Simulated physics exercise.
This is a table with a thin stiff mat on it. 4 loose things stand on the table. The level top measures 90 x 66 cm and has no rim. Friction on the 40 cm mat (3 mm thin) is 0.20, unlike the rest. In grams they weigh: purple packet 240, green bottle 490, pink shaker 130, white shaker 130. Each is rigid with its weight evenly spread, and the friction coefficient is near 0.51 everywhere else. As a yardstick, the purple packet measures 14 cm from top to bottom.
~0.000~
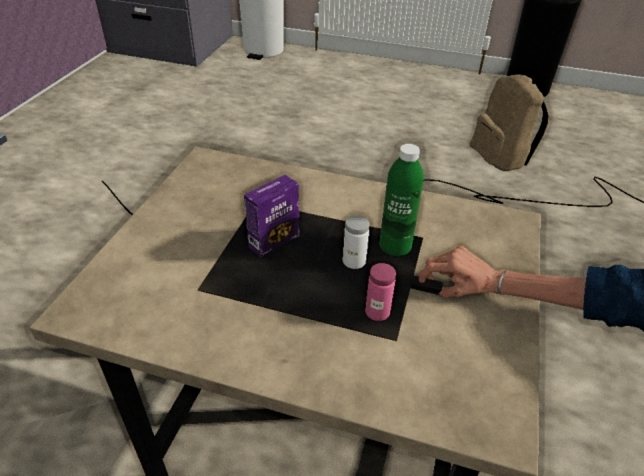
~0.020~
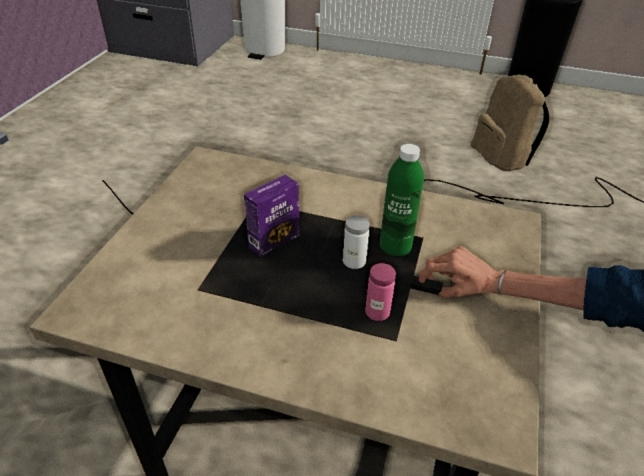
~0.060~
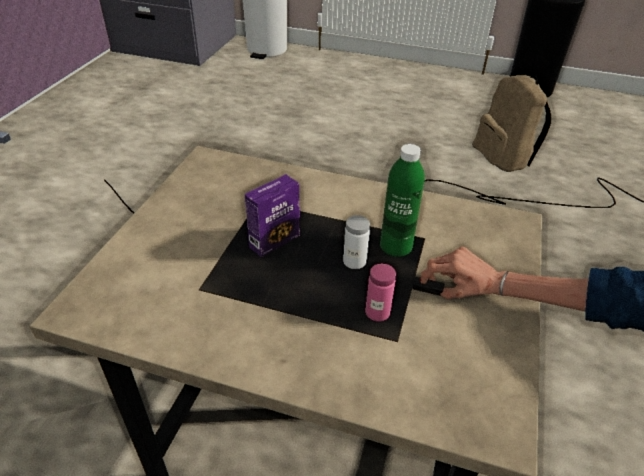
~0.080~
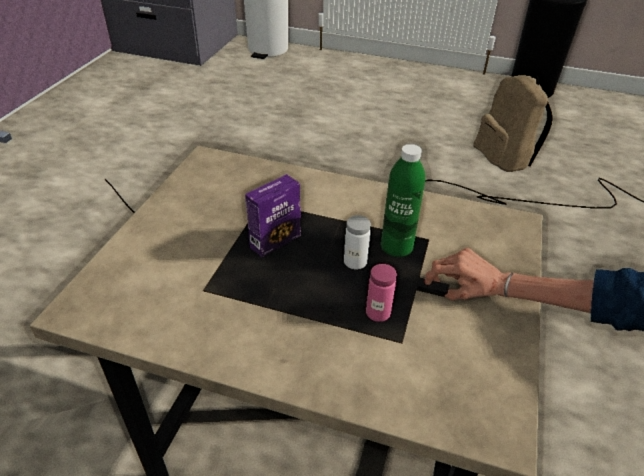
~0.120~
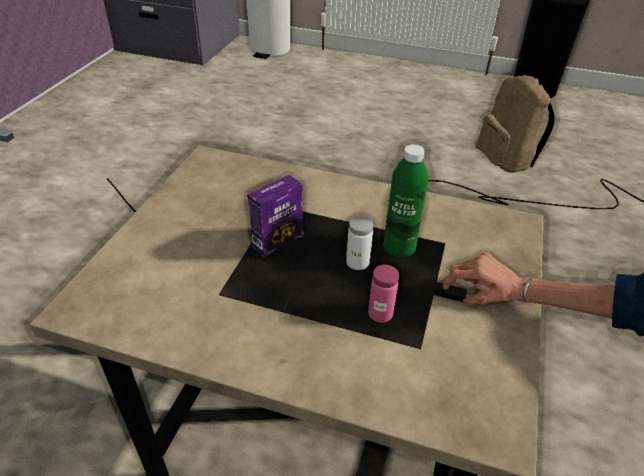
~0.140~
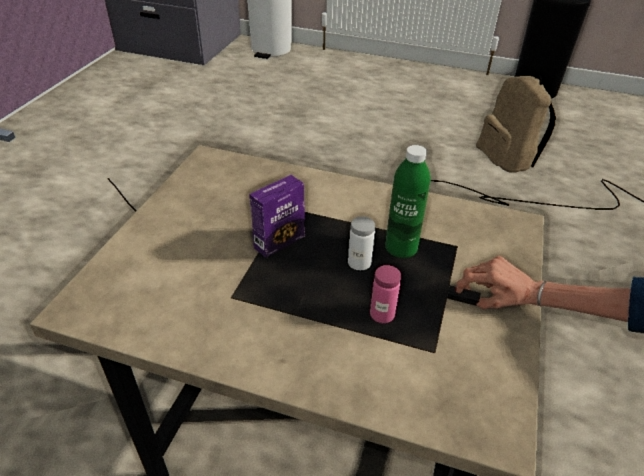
A black mat lies still at first on a table, a hand gripping its right edge, with a purple packet, green bottle, white shaker and pink shaker standing on it. Then the hand draws the mat rightward, and it slides out partway beneath the items, which barely shift and remain upright.
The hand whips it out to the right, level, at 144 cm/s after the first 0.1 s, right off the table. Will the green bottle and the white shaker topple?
The green bottle tips over and the white shaker tips over.
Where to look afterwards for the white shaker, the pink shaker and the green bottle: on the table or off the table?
The white shaker is still on the table; the pink shaker ends off the table; the green bottle ends off the table.
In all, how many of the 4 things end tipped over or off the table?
That comes to 3.
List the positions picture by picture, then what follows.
In the first frame, mat pulled 0 cm; green bottle (402, 201); white shaker (356, 242).
In the second frame, mat pulled 0 cm; purple packet (273, 216); pink shaker (380, 293).
In the third frame, mat pulled 0 cm; purple packet (273, 216); pink shaker (380, 293).
In the fourth frame, mat pulled 1 cm; purple packet (275, 216); pink shaker (381, 293).
In the fifth frame, mat pulled 5 cm; purple packet (277, 217); pink shaker (383, 294).
In the sixth frame, mat pulled 7 cm; green bottle (408, 202); white shaker (361, 244).
By 0.34 s, mat pulled 36 cm; white shaker 9 cm from its spot near (399, 253); green bottle 9 cm from its spot near (447, 211); pink shaker 9 cm from its spot.
By 0.64 s, mat pulled 79 cm; white shaker on its side near (455, 277); green bottle tilted 32° near (548, 234); pink shaker tilted 67°.
By 0.84 s, mat pulled 88 cm; green bottle and pink shaker now off the table; white shaker on its side near (456, 277); purple packet 3 cm from its spot.
By 1.14 s, mat pulled 88 cm; white shaker on its side near (456, 277); purple packet 3 cm from its spot.
When it is over (1.4 s), off the table and tipped over, green bottle and pink shaker; lying over on the table, white shaker; purple packet within 6 cm of the start. End places, in pixels of the last picture, white shaker near (456, 277).
